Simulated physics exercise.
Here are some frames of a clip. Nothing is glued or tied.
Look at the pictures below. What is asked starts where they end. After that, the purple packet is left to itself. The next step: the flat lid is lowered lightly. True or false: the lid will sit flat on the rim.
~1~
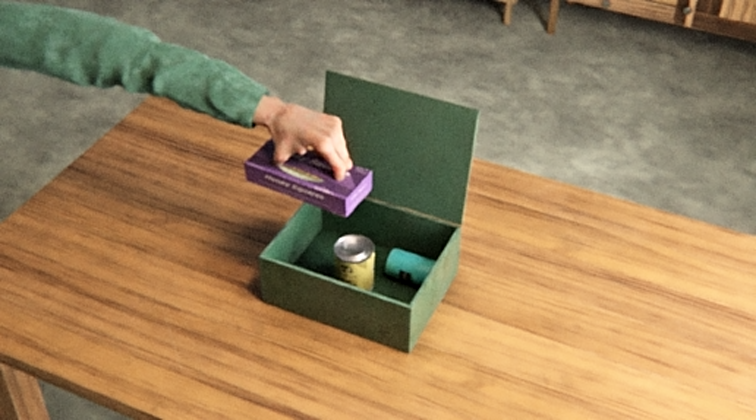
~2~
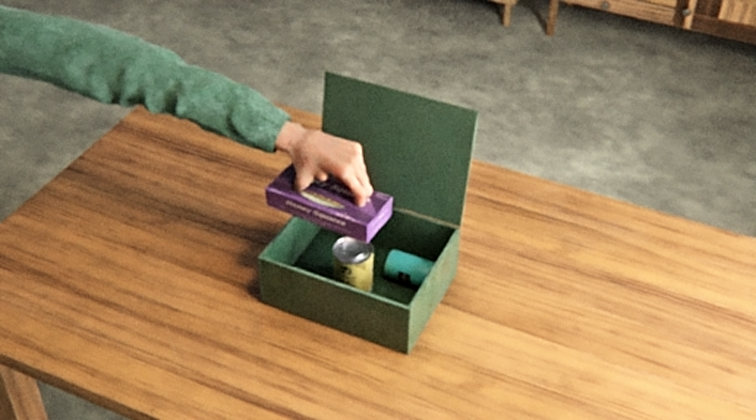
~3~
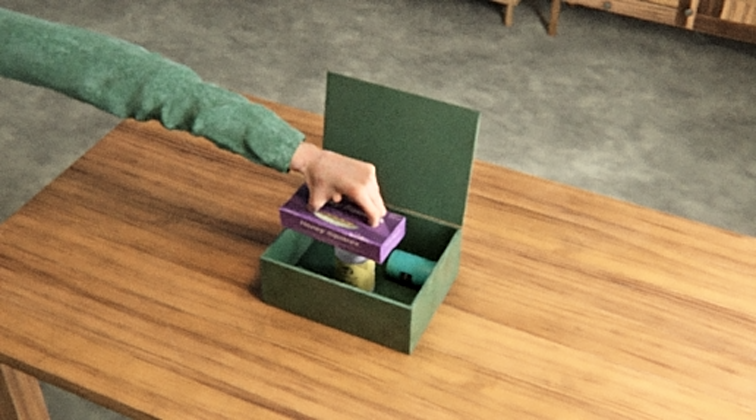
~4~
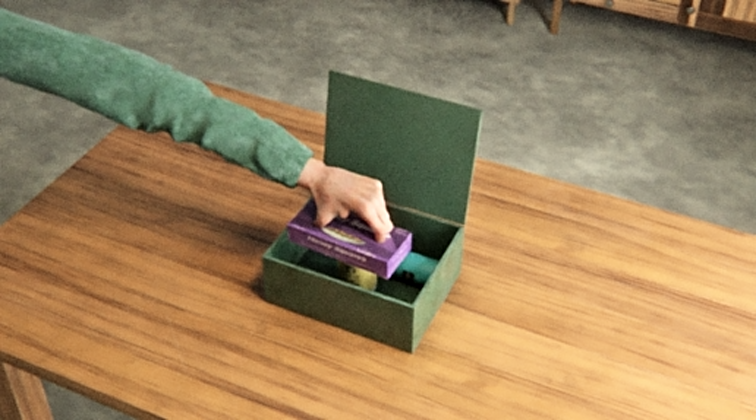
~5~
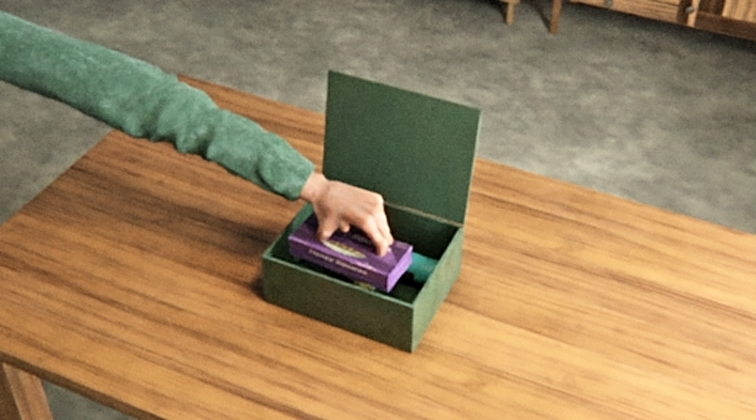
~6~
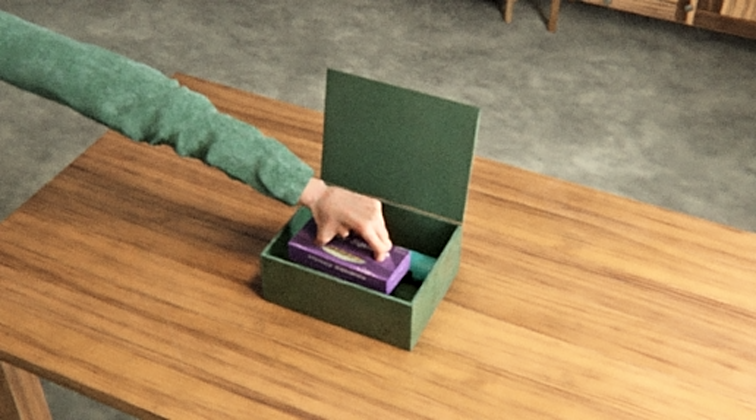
True.
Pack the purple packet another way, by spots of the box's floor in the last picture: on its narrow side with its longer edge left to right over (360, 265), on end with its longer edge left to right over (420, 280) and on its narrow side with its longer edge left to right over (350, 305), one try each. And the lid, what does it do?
Try one: The lid comes all the way down; try two: It remains open; try three: It comes all the way down.
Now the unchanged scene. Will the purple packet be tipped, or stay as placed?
It ends up leaning.
Then, 1.20 s on from there, lid starting down; purple packet on its side near (335, 290).
Then, 1.90 s on from there, lid 38° above the rim; purple packet on its side near (335, 290).
In the end, lid shut; toppled in the box, purple packet; the other 2 unmoved. At the end, from the last picture's camera, purple packet near (335, 290).
